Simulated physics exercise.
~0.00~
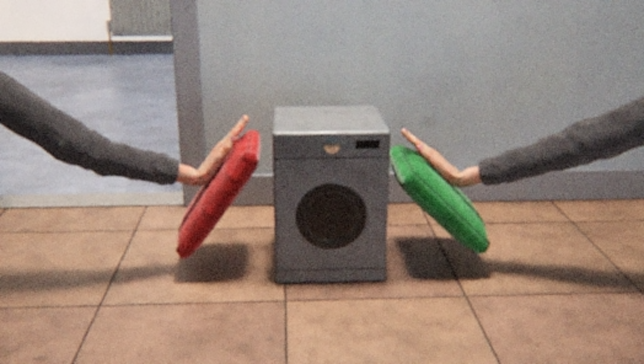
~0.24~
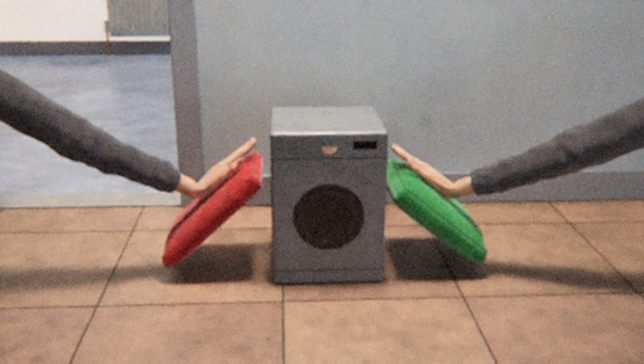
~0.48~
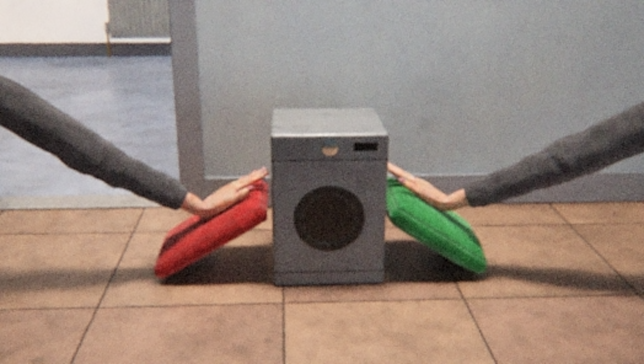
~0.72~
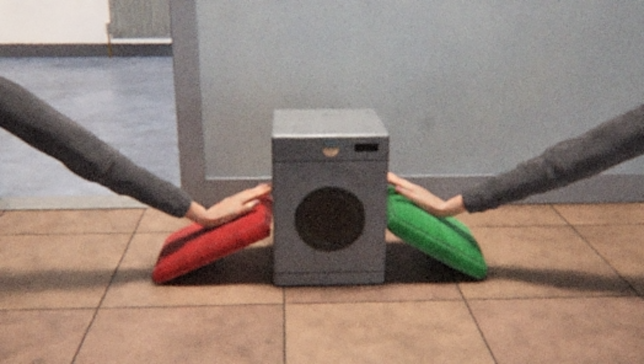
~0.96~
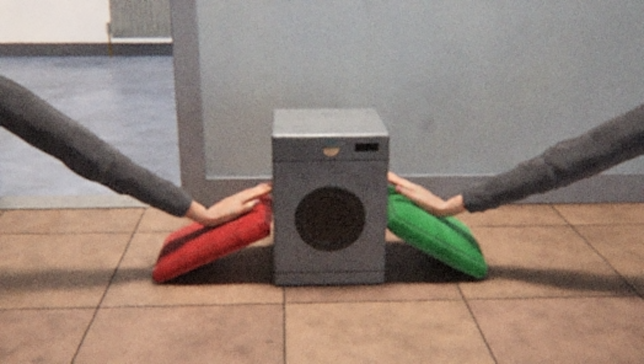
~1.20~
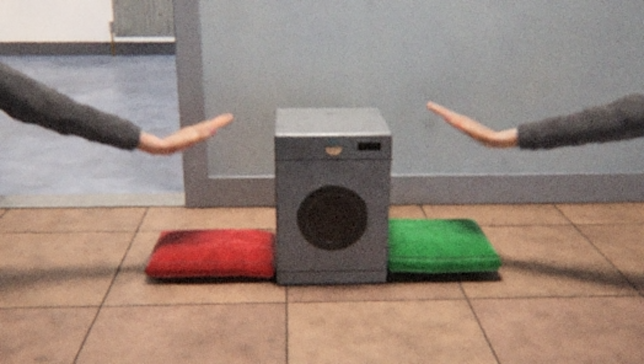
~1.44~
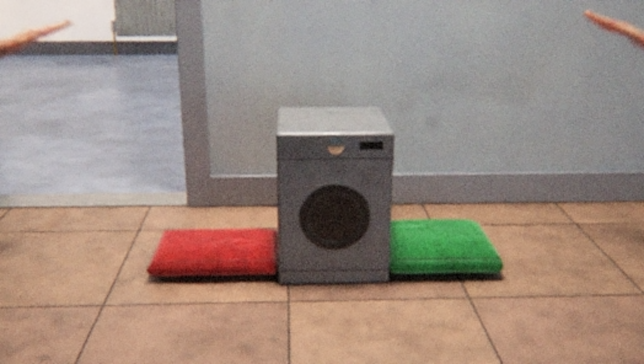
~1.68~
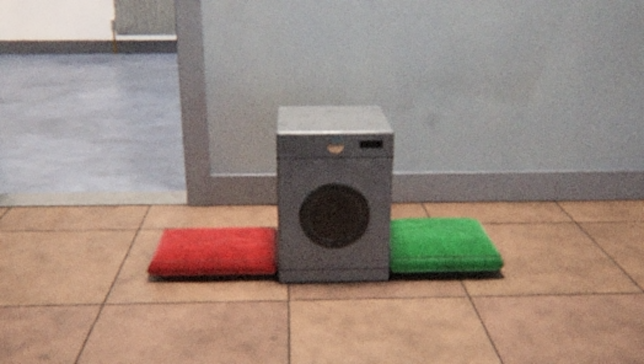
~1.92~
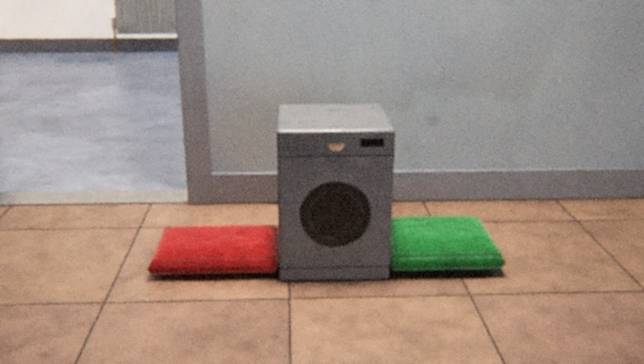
Red and green cushions, lowered by two hands against a grey machine, end up flat.
